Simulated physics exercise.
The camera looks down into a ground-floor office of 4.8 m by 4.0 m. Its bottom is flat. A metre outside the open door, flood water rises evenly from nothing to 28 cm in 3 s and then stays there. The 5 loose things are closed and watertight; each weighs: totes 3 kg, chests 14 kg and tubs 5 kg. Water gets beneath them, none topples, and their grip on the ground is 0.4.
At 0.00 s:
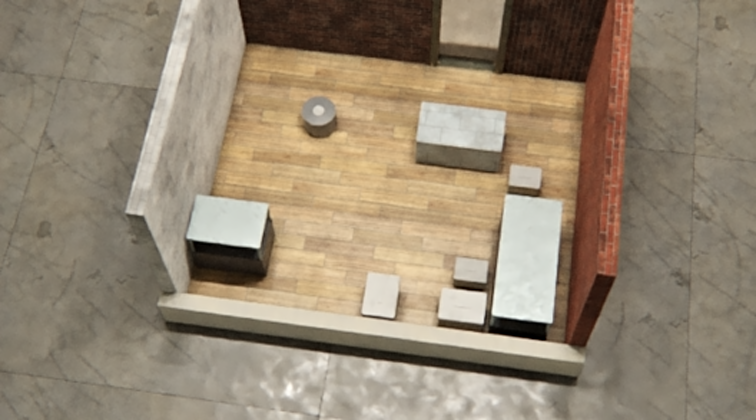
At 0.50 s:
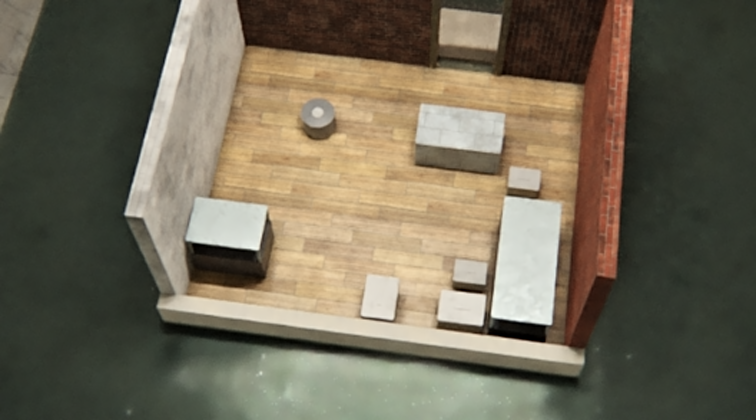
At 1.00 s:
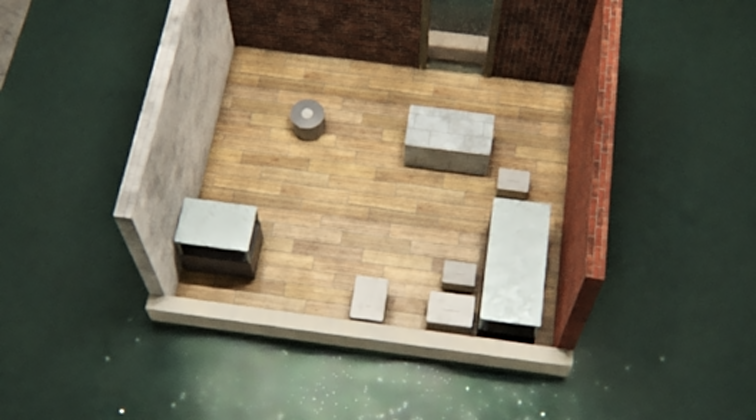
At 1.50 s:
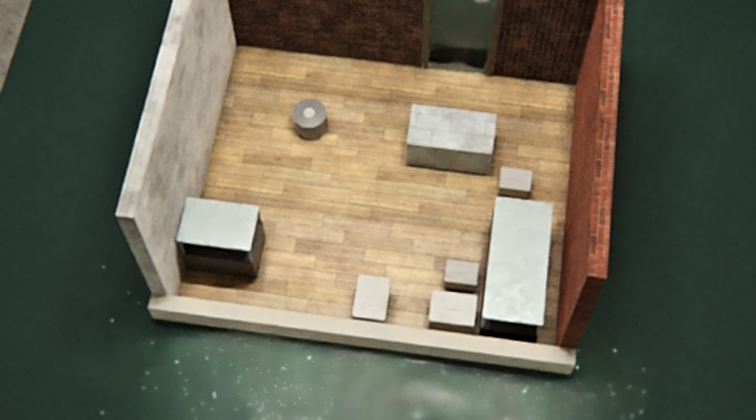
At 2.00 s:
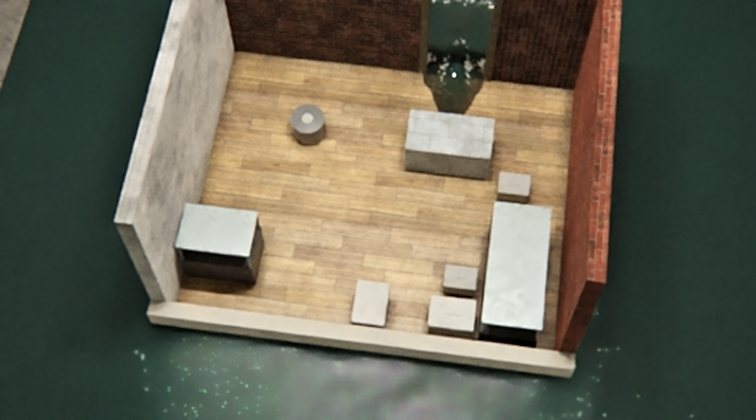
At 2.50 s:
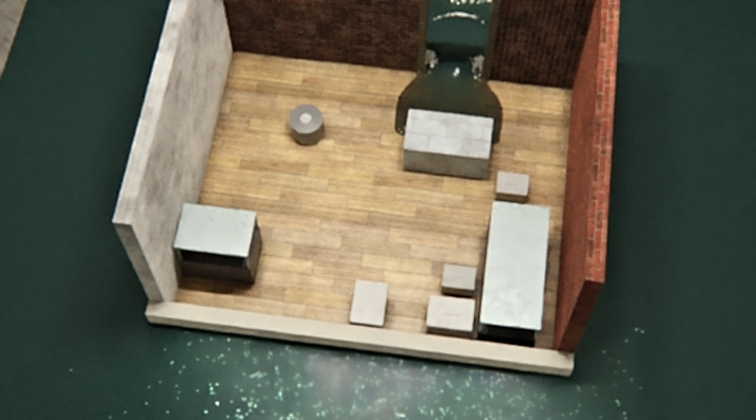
Ground-floor office seen from above, dark green water surrounding the walls, then pouring through the doorway and spreading around a grey block.
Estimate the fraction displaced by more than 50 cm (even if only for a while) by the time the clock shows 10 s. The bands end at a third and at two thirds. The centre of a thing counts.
It is one to two thirds.
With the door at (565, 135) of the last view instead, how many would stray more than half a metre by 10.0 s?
In that case 2 of them.
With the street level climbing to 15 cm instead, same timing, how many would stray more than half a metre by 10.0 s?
Then 1.
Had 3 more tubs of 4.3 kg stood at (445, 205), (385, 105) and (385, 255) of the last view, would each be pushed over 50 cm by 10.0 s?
In turn: Over, past it, under.
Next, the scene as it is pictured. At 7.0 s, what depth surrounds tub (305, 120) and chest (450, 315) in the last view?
About 8 and 2 cm.
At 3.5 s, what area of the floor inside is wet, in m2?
About 4.0 m2.
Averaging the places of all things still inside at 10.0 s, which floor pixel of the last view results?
Around (410, 276).
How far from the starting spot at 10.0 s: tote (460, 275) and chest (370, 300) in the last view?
In turn: 5 cm, 30 cm.
After 3.5 s 0 of 5 are over 50 cm from their spots; 0 afloat.
After 4.5 s 1 of 5 are over 50 cm from their spots; 0 afloat.
After 7.0 s 1 of 5 are over 50 cm from their spots; 1 afloat.
After 10.0 s 2 of 5 are over 50 cm from their spots, and 2 have been at some point; 2 afloat.
